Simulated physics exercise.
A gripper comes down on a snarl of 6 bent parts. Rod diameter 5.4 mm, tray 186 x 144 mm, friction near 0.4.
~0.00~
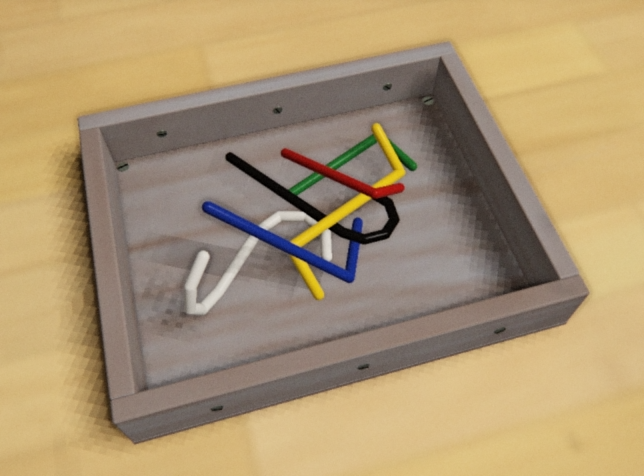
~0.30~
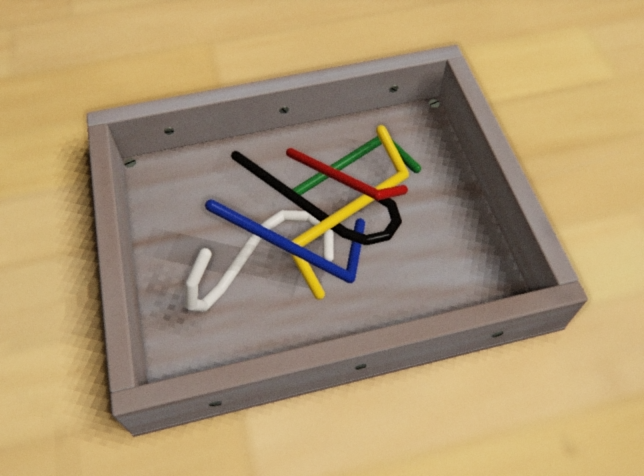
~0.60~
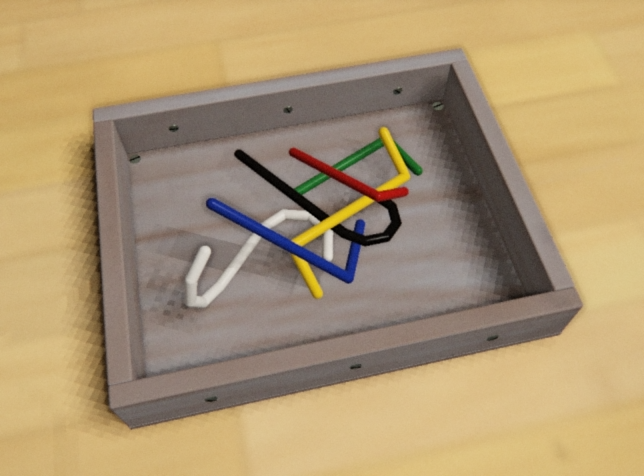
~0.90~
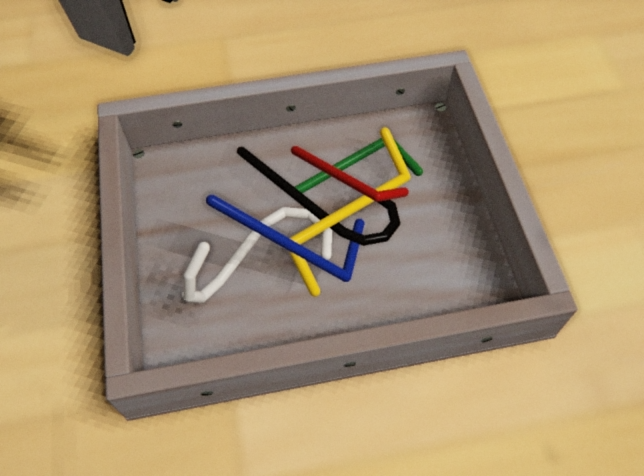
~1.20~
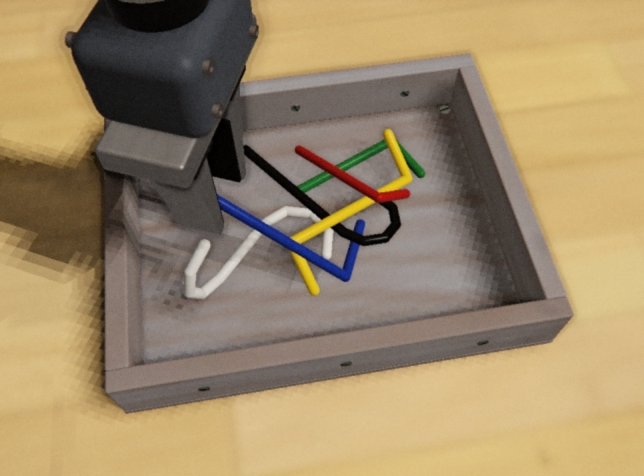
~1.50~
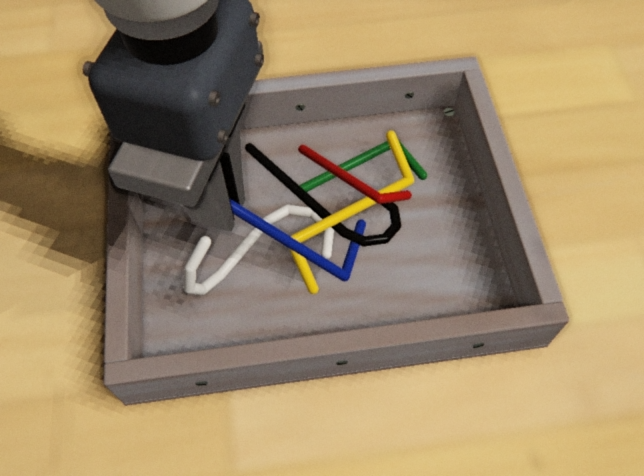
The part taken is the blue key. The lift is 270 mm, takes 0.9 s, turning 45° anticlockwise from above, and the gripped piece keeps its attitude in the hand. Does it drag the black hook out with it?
Black hook: Rises too.
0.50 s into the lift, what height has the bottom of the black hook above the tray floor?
About 80 mm.
After 1.77 s, lowest point more than 20 mm over the tray floor, blue key 58 mm.
After 2.00 s, lowest point more than 20 mm over the tray floor, blue key 159 mm, black hook 76 mm.
After 2.40 s, lowest point more than 20 mm over the tray floor, blue key 273 mm, black hook 184 mm.
End, hanging blue key 273 mm, black hook 184 mm; the other 4 are down.
